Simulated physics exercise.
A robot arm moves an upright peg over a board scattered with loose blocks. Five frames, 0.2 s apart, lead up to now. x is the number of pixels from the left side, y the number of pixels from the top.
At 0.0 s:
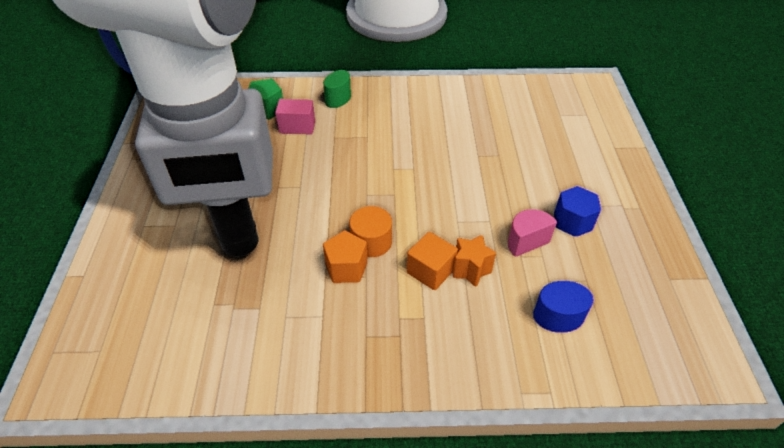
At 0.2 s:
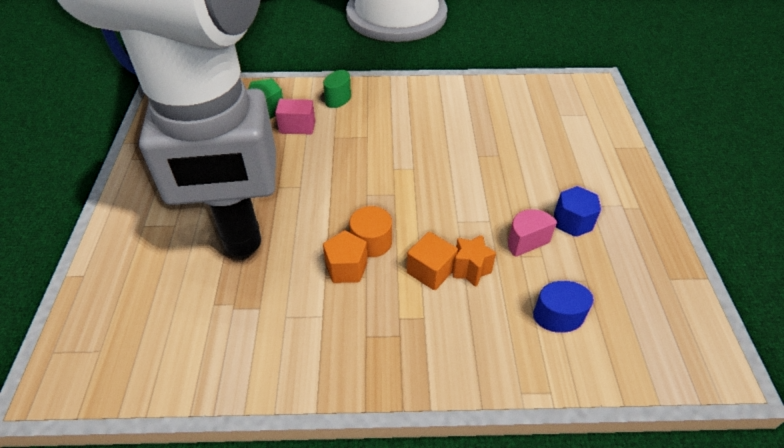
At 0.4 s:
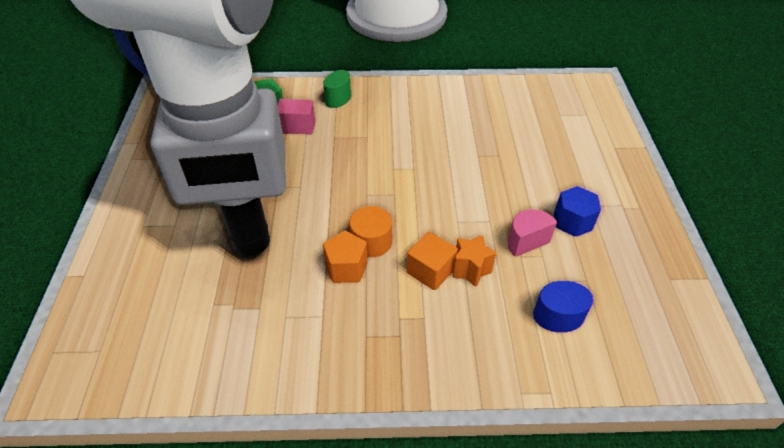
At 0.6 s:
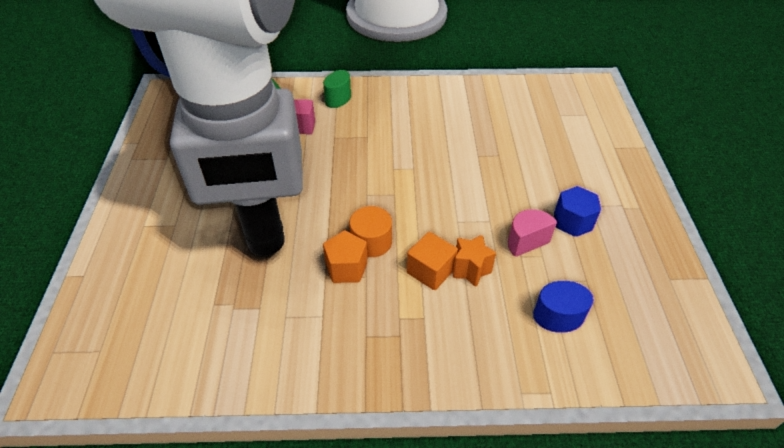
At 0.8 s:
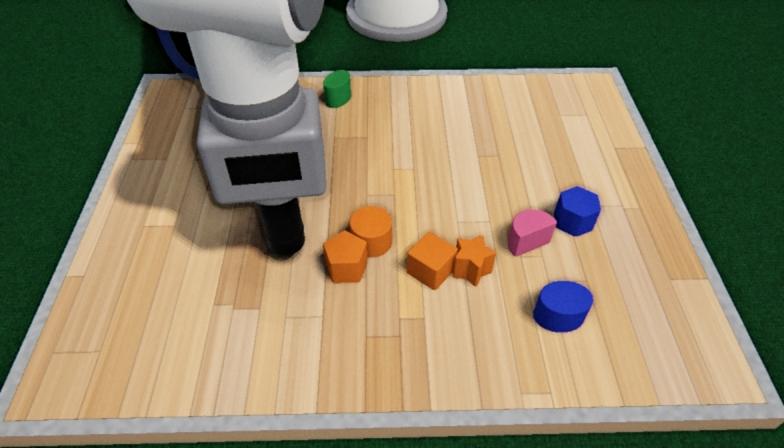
At the start, a robot arm holds a dark upright peg over the left side of a wooden board, left of a cluster of orange blocks. The arm slides the peg slowly to the right, then a little faster, closing much of the gap to the orange pentagon, while the blocks stay still.
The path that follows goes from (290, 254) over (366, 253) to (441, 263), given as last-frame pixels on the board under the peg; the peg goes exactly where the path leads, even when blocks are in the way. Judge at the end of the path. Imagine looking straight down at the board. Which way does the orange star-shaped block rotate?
Seen from overhead, it turns anticlockwise.
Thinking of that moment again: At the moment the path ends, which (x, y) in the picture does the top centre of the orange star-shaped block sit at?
I predict (503, 254).
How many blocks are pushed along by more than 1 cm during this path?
Blocks moved: Three or more.
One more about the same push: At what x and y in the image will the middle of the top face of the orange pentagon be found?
It is at (381, 265).
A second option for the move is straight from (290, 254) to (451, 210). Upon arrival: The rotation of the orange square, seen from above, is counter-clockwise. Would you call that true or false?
That is false.
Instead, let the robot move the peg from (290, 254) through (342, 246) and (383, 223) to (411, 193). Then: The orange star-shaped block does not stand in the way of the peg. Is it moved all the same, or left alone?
By the last moment of the path, the orange star-shaped block has stayed put.
The first path, step by step. One third of the way, peg (340, 242); orange pentagon (364, 255); orange round block (376, 220).
Two thirds of the way, peg (391, 243); orange pentagon (381, 265), turned 40° clockwise; orange round block (412, 209).
At the end, peg (442, 251); orange pentagon (381, 265), turned 45° clockwise; orange round block (417, 208); orange square (470, 266), turned 15° clockwise; orange star-shaped block (503, 254), turned 45° anticlockwise.
